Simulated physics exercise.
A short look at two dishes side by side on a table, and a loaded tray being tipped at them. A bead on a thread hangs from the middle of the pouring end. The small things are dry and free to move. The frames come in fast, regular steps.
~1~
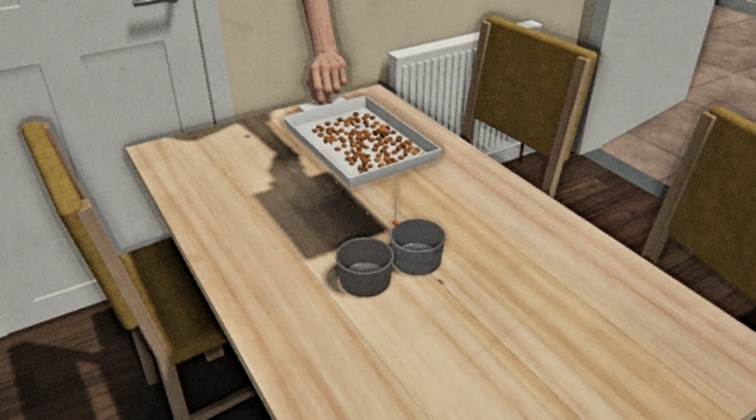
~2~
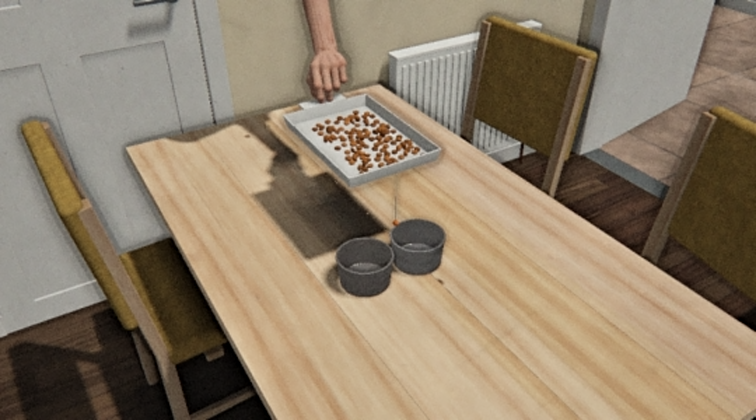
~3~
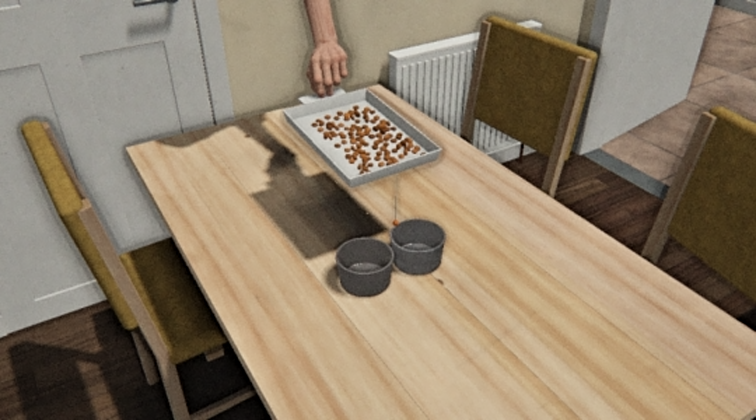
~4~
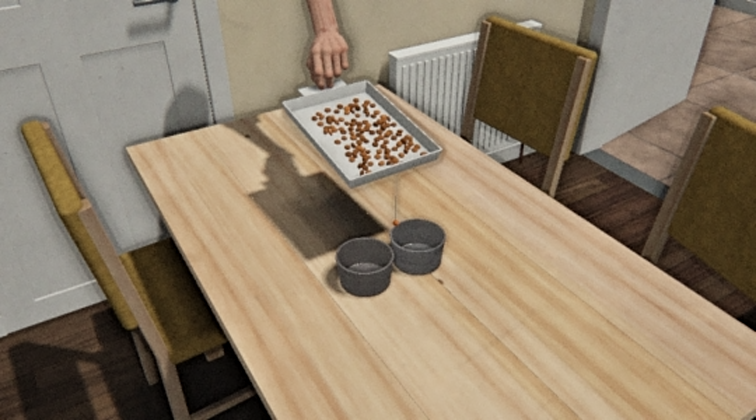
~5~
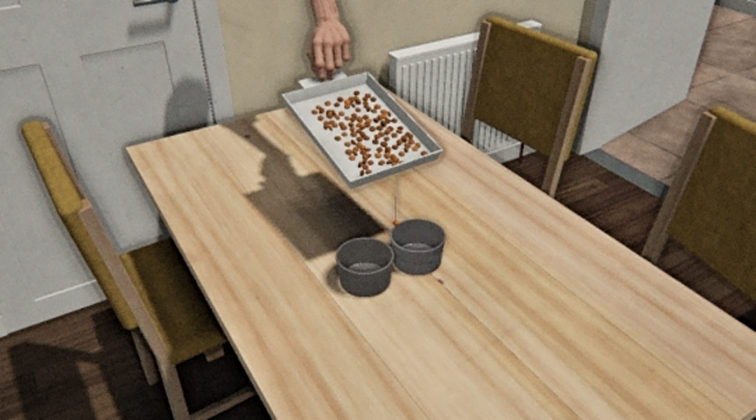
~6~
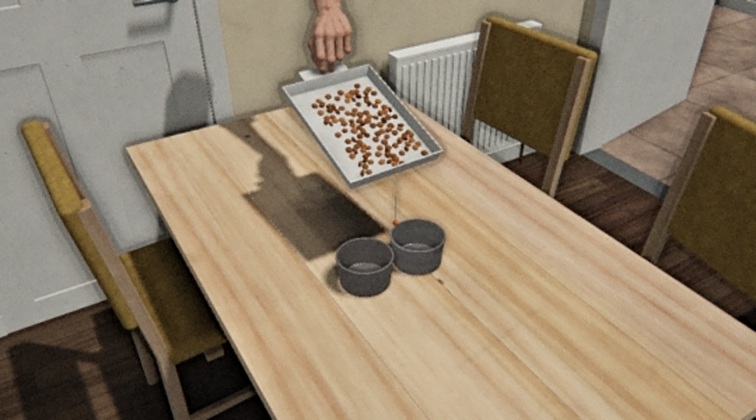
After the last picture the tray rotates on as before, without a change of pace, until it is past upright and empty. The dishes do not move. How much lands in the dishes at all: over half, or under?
They take over half between them.
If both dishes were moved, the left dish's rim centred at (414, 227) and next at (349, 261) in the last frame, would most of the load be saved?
First below a half, then most of it.
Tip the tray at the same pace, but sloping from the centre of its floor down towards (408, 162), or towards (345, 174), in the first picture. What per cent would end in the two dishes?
About 40 and 60 per cent.
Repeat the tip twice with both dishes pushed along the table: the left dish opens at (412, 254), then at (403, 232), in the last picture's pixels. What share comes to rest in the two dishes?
About 60 and 20 per cent.
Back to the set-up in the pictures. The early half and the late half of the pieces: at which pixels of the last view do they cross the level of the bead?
At about (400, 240), then at (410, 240).
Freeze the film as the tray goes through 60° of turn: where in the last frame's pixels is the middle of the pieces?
Roughly at (388, 155).
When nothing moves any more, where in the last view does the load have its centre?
Roughly at (391, 271).
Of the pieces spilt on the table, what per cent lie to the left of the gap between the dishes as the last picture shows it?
About 20 per cent.
Just after the last frame, tray tipped steeply; every one on the tray.
A moment on, tray tipped right over; roughly half on the tray; about a tenth in the left dish; about a tenth in the right dish; about a tenth outside both; roughly a quarter in the air.
Further on, tray tipped past a quarter turn; roughly a third in the left dish; roughly a third in the right dish; roughly a quarter outside both.
When it is over, tray tipped past a quarter turn; roughly a third in the left dish; roughly a third in the right dish; roughly a quarter outside both.
